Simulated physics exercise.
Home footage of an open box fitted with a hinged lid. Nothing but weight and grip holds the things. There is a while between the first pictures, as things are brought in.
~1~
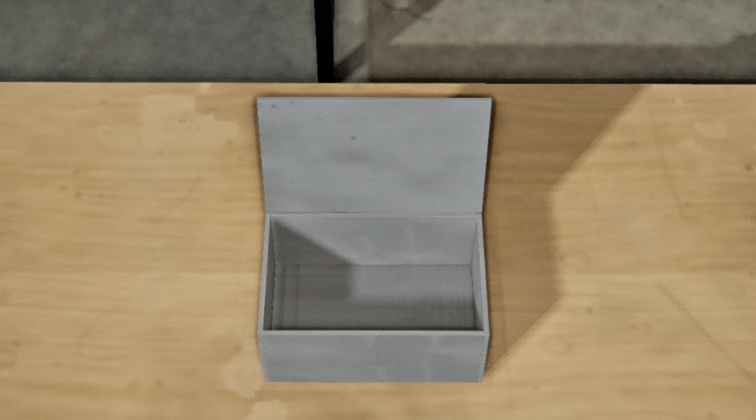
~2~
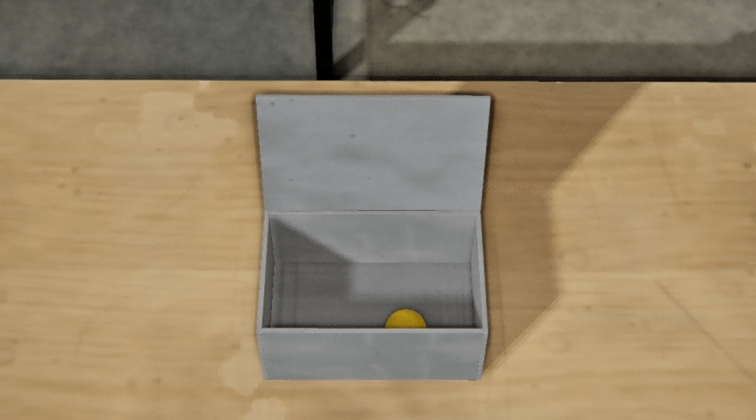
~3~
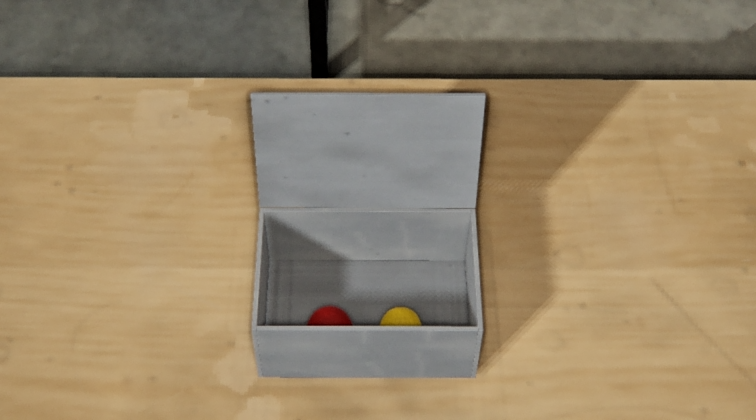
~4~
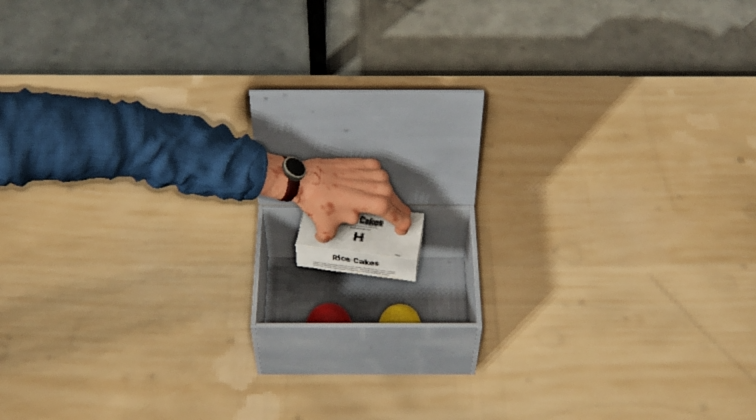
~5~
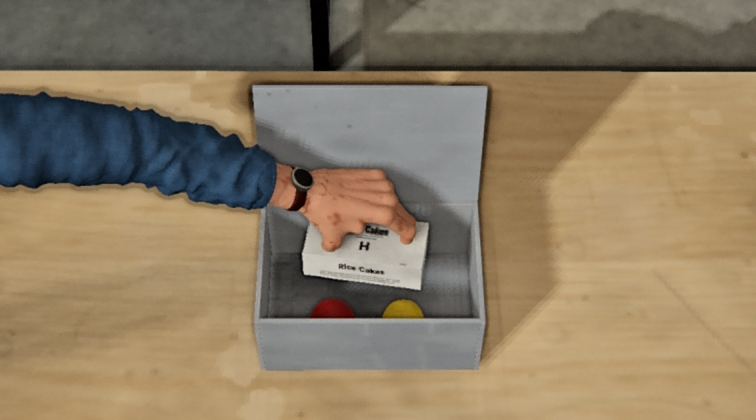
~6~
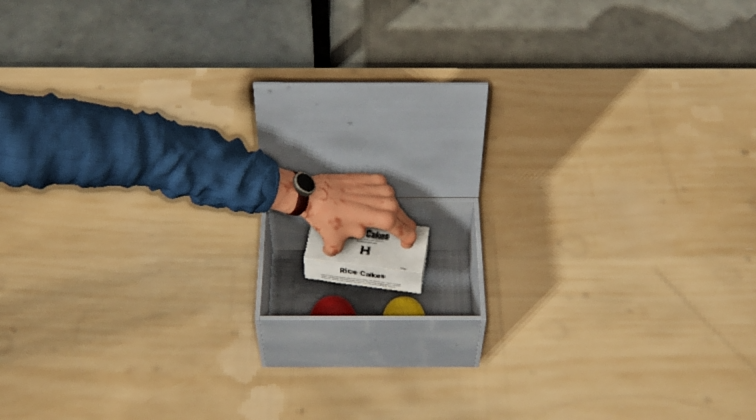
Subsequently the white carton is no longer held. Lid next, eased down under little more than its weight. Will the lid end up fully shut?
Yes.
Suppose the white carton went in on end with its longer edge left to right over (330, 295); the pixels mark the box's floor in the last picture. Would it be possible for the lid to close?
After that, the lid is left gaping.
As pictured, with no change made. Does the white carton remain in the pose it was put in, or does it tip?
At the finish the white carton holds its orientation.
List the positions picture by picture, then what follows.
In the first frame, the last thing is not in view yet.
In the second frame, the last thing is not in view yet.
In the third frame, the last thing is not in view yet.
In the fourth frame, on its way; white carton (361, 240).
In the fifth frame, on its way; white carton (366, 249).
In the sixth frame, in place under the hand; white carton (367, 253).
Then, 0.70 s on from there, white carton shifted a little near (373, 274); yellow lemon shifted a little.
Then, 1.60 s on from there, lid 58° above the rim; white carton shifted a little near (373, 274); yellow lemon shifted a little.
Then, 1.90 s on from there, lid 14° above the rim; white carton shifted a little near (373, 274); yellow lemon shifted a little.
In the end, lid shut; moved from the start, white carton; the other 2 unmoved. At the end, from the last picture's camera, white carton near (373, 274).
